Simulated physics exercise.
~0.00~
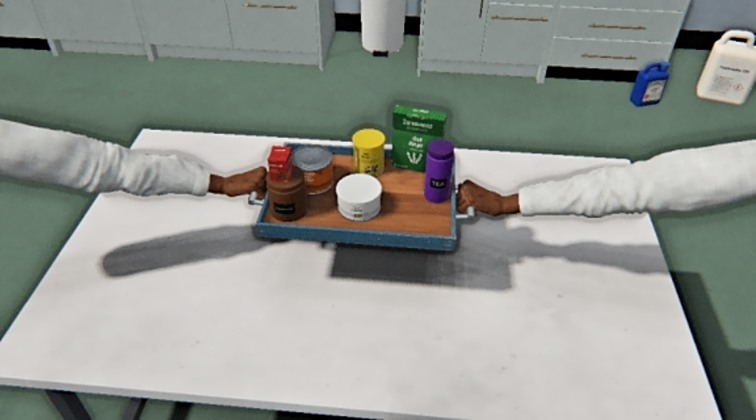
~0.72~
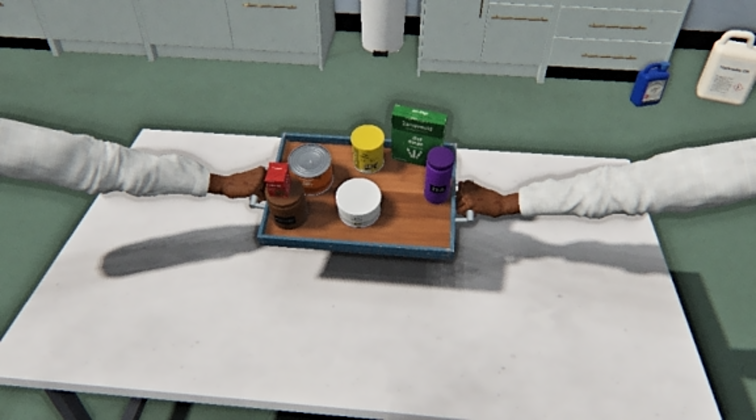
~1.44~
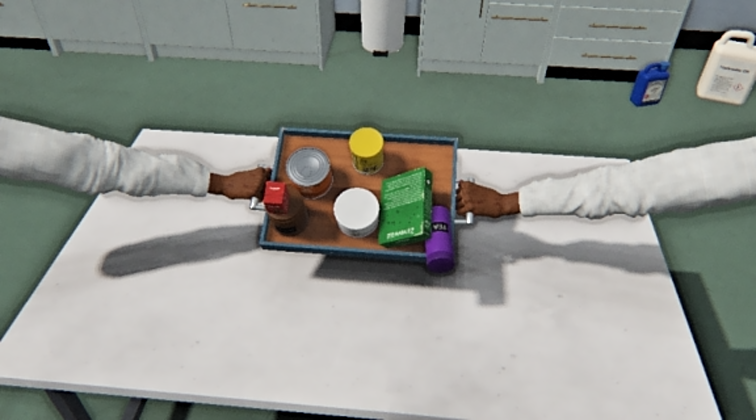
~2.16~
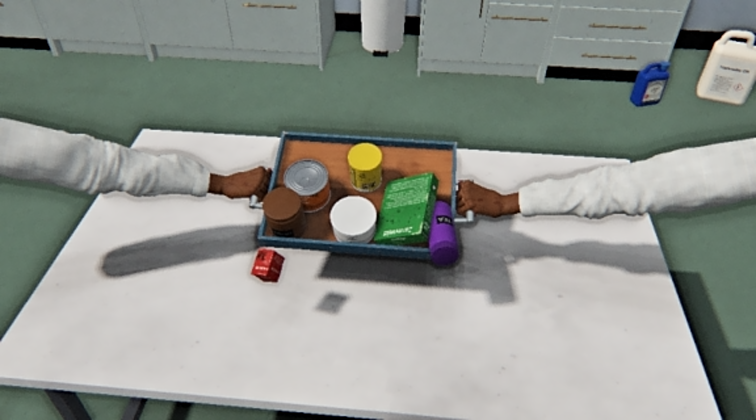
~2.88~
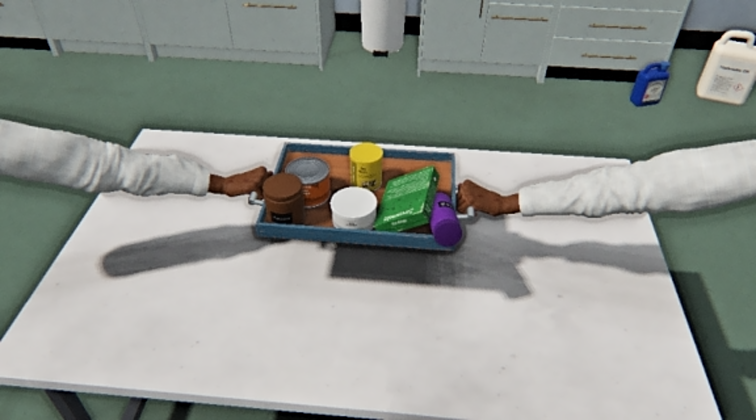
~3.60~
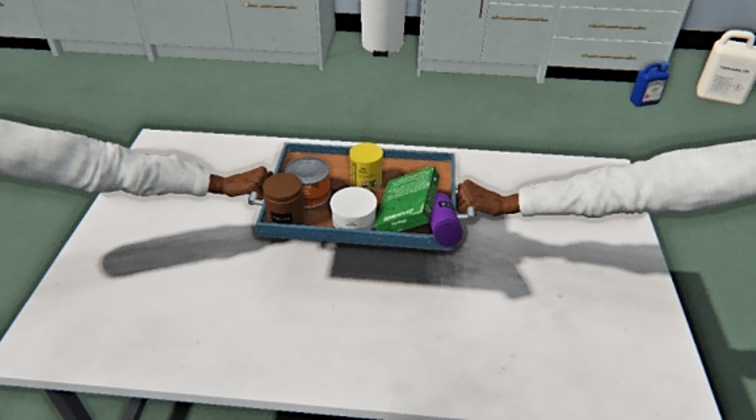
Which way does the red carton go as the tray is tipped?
The red carton moves down, going over the near edge of the tray.
